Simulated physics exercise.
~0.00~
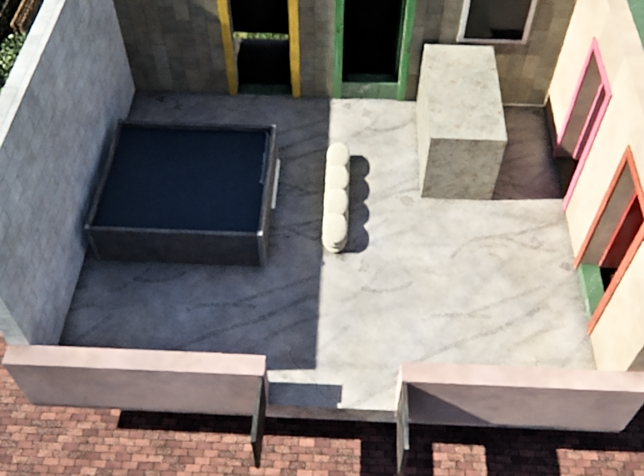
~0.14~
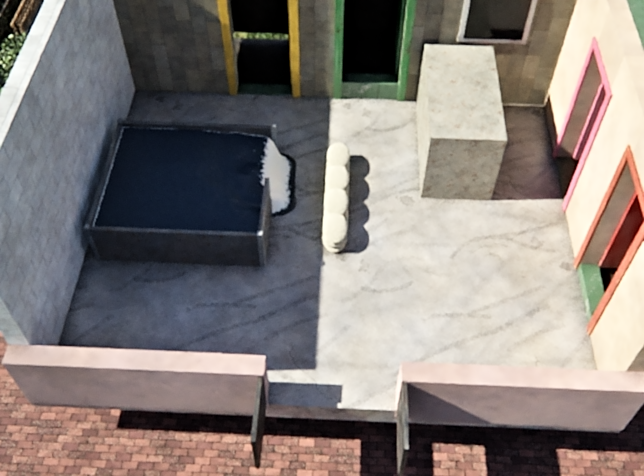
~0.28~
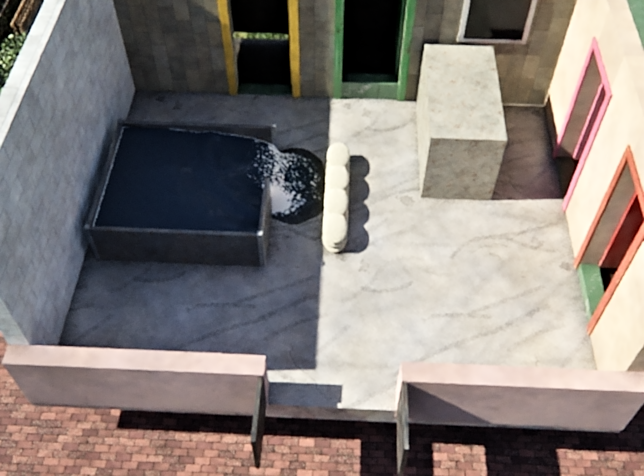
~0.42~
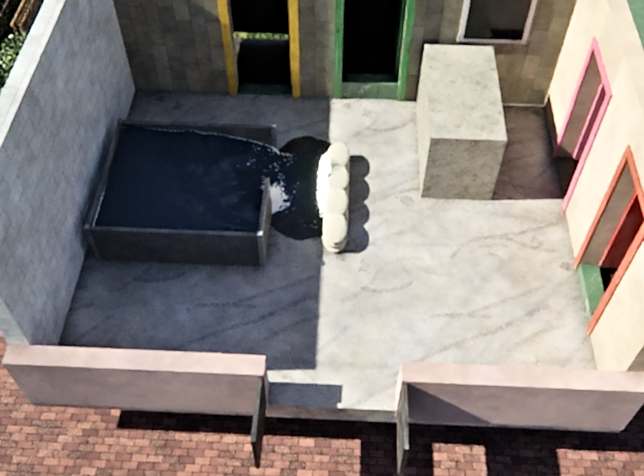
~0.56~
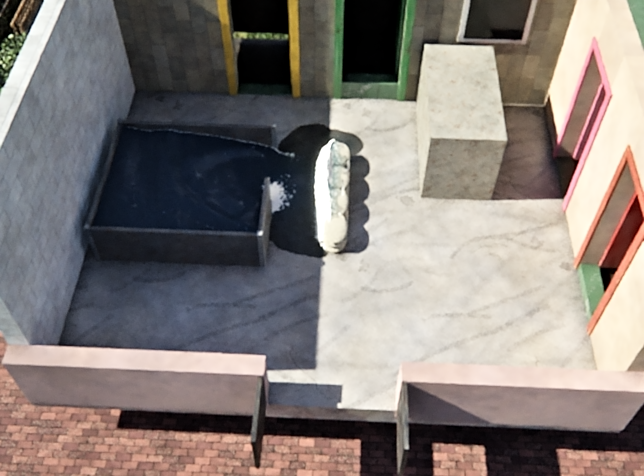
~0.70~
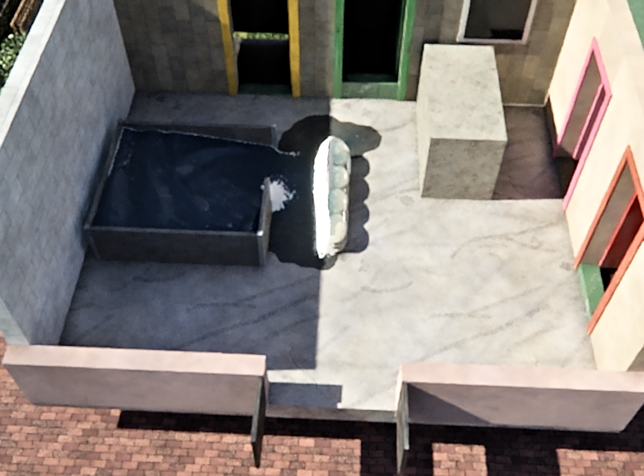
In a walled yard, water pours from an open tank and spreads around pale sandbags.
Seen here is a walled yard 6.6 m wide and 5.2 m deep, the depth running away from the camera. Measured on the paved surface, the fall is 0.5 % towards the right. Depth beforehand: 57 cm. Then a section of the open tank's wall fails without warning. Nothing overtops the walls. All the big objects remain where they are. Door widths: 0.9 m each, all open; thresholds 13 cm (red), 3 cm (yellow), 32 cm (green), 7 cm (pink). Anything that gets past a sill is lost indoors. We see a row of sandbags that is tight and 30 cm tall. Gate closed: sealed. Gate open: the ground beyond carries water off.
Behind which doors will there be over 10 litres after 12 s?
Watch the red door: It will not outstrip the limit; watch the yellow door: It will outstrip the limit; watch the green door: It will not outstrip the limit; watch the pink door: It will not outstrip the limit.
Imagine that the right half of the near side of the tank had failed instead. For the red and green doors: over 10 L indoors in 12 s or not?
Outcome at red: Not exceeded; outcome at green: Not exceeded.
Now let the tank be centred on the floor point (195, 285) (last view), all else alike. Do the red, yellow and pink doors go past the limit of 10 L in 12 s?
Measured against that limit, red comes out beyond it, yellow beyond it and pink beyond it.
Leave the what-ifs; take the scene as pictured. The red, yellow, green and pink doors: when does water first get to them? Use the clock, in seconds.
Times: Red 4.0 seconds, yellow 1.6 seconds, green 1.1 seconds, pink 3.0 seconds.
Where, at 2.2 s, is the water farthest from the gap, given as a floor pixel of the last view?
That's around (539, 109) in the last picture.
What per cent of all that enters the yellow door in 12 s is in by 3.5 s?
About 30%.
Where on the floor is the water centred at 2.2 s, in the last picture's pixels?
Pixel position near (250, 197).
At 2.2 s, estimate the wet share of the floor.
40 %.
After 1.4 s water covers 25 % of the floor and is deepest (44 cm) near (319, 184); red door not reached, yellow door not reached, green door 22 cm at the sill, 0 L in, pink door not reached.
After 2.2 s water covers 40 % of the floor and is deepest (40 cm) near (319, 184); red door not reached, yellow door 9 cm at the sill, 5 L in, green door 23 cm at the sill, 0 L in, pink door not reached.
After 3.5 s water covers 55 % of the floor and is deepest (28 cm) near (319, 184); red door not reached, yellow door 9 cm at the sill, 31 L in, green door 19 cm at the sill, 0 L in, pink door 2 cm at the sill, 0 L in.
After 7.0 s water covers 90 % of the floor and is deepest (16 cm) near (318, 194); red door 4 cm at the sill, 0 L in, yellow door 7 cm at the sill, 90 L in, green door 12 cm at the sill, 0 L in, pink door 2 cm at the sill, 0 L in.
After 12.0 s water covers 95 % of the floor and is deepest (10 cm) near (404, 120); red door 4 cm at the sill, 0 L in, yellow door 4 cm at the sill, 109 L in, green door 9 cm at the sill, 0 L in, pink door 6 cm at the sill, 0 L in.
